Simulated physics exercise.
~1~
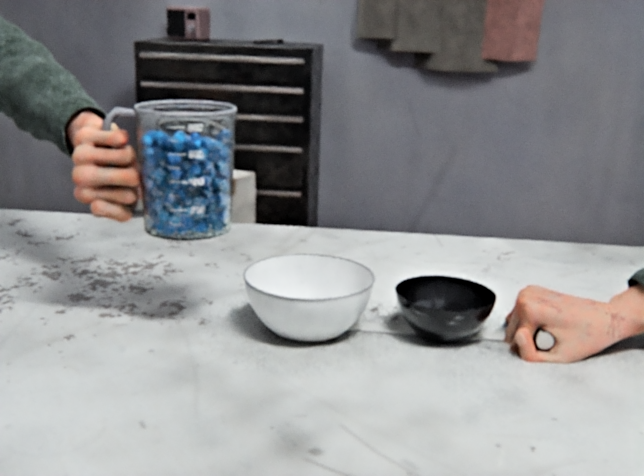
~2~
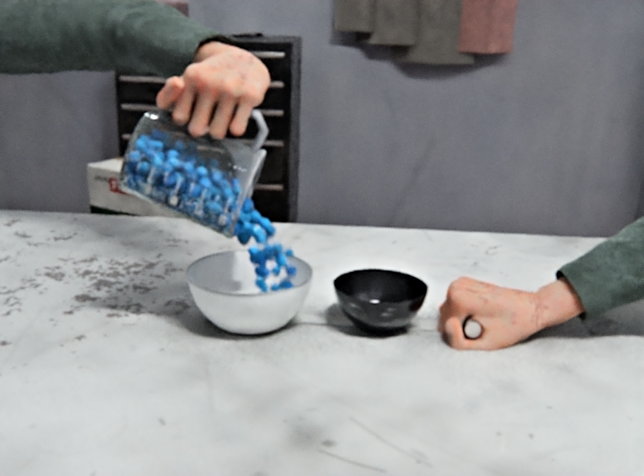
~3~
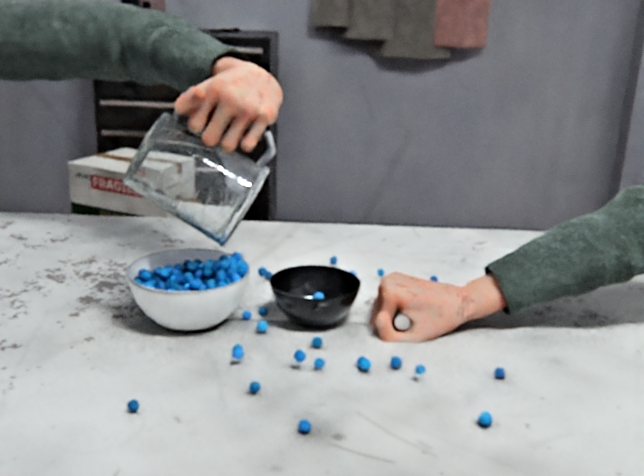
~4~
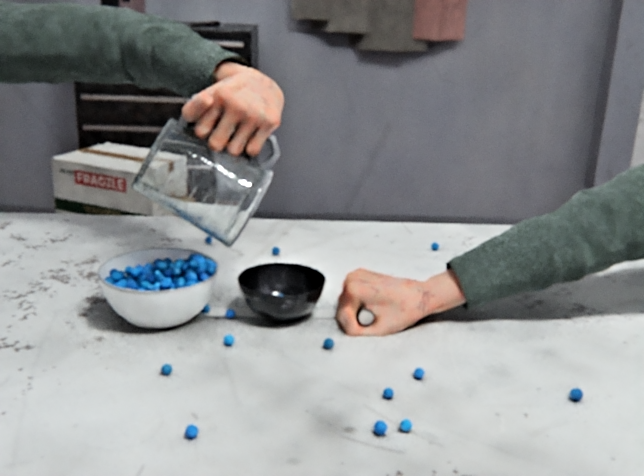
Blue pebbles pouring from a hand-tipped glass jug, mostly filling a white bowl beside a black one, with strays scattering across the table.
